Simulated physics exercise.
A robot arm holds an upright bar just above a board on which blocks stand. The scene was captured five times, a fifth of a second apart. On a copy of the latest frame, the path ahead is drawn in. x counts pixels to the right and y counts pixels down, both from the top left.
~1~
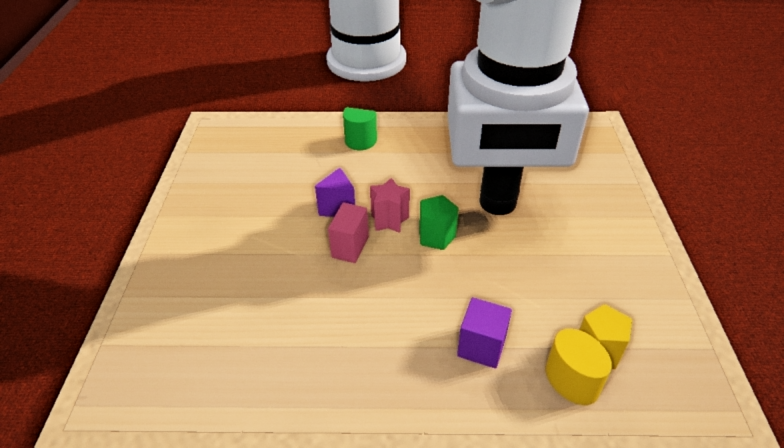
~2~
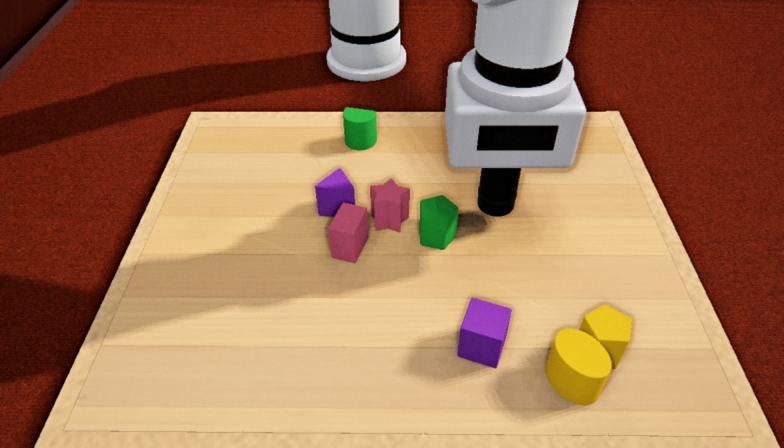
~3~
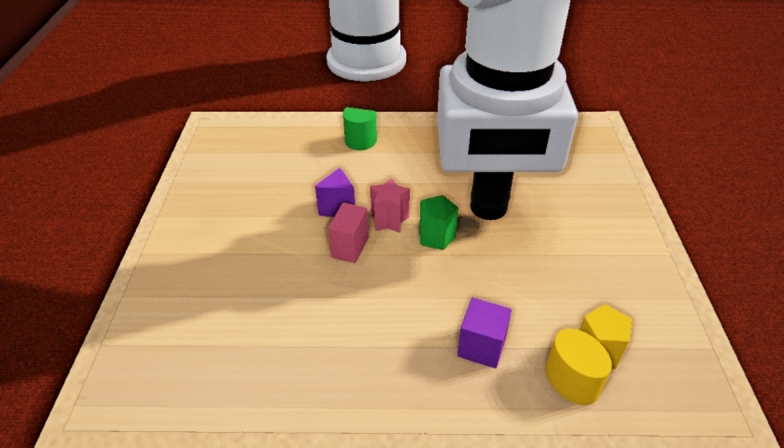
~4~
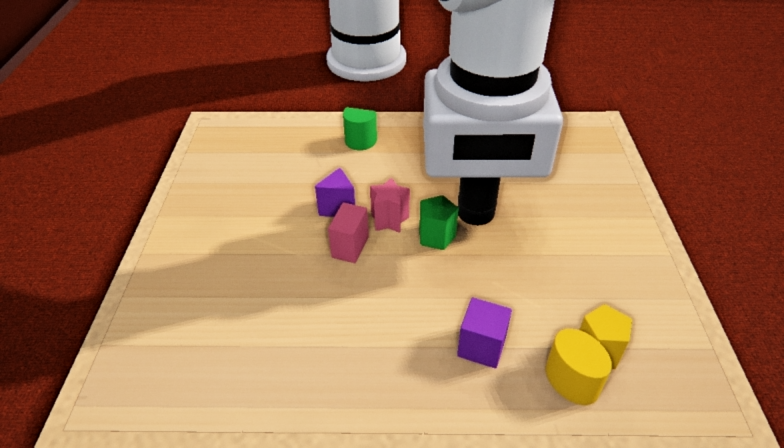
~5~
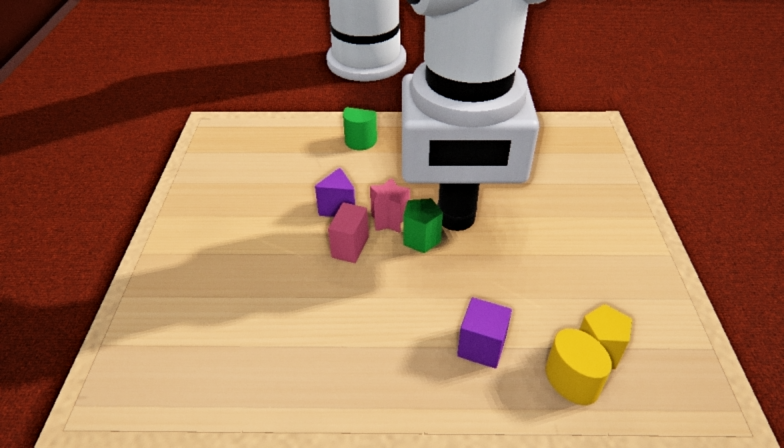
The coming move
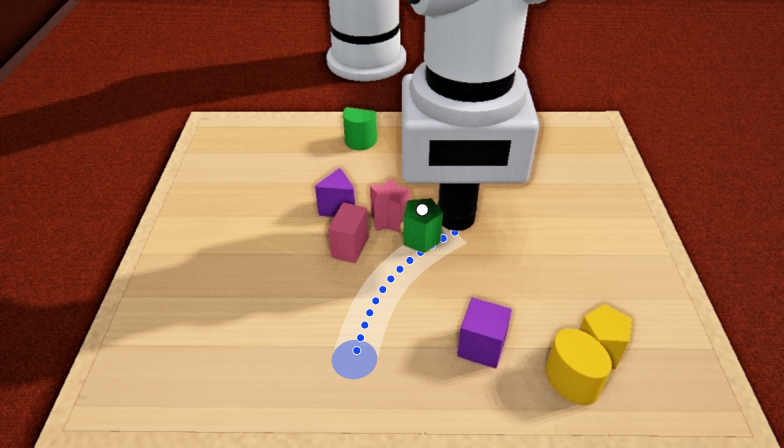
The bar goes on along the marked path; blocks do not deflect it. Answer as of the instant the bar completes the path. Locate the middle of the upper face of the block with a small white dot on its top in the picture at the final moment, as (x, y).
I think it will end close to (373, 220).
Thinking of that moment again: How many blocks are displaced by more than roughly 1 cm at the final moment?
When the path ends, I think you'll find one block out of place by more than 1 cm.
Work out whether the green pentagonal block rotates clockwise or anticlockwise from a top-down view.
The green pentagonal block rotates clockwise.
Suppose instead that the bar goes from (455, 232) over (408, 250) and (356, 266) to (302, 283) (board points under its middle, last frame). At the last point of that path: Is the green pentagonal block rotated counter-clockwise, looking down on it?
I believe not.
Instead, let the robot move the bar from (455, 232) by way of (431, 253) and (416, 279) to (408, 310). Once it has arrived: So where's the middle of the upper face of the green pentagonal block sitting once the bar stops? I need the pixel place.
The middle of its upper face will lie at (391, 219).
The drawn path runs from (455, 232) over (410, 261) and (375, 303) to (355, 359); the dot is on the green pentagonal block.
On the path given first. One third of the way, bar at (410, 248); pink oblong block at (343, 217); pink star at (383, 191), turned 30° clockwise; green pentagonal block at (373, 220), turned 70° clockwise.
Two thirds of the way, bar at (373, 291); pink oblong block at (342, 217); pink star at (383, 191), turned 30° clockwise; green pentagonal block at (373, 220), turned 70° clockwise.
At the end, bar at (353, 346); pink oblong block at (342, 217); pink star at (383, 191), turned 30° clockwise; green pentagonal block at (373, 220), turned 70° clockwise.
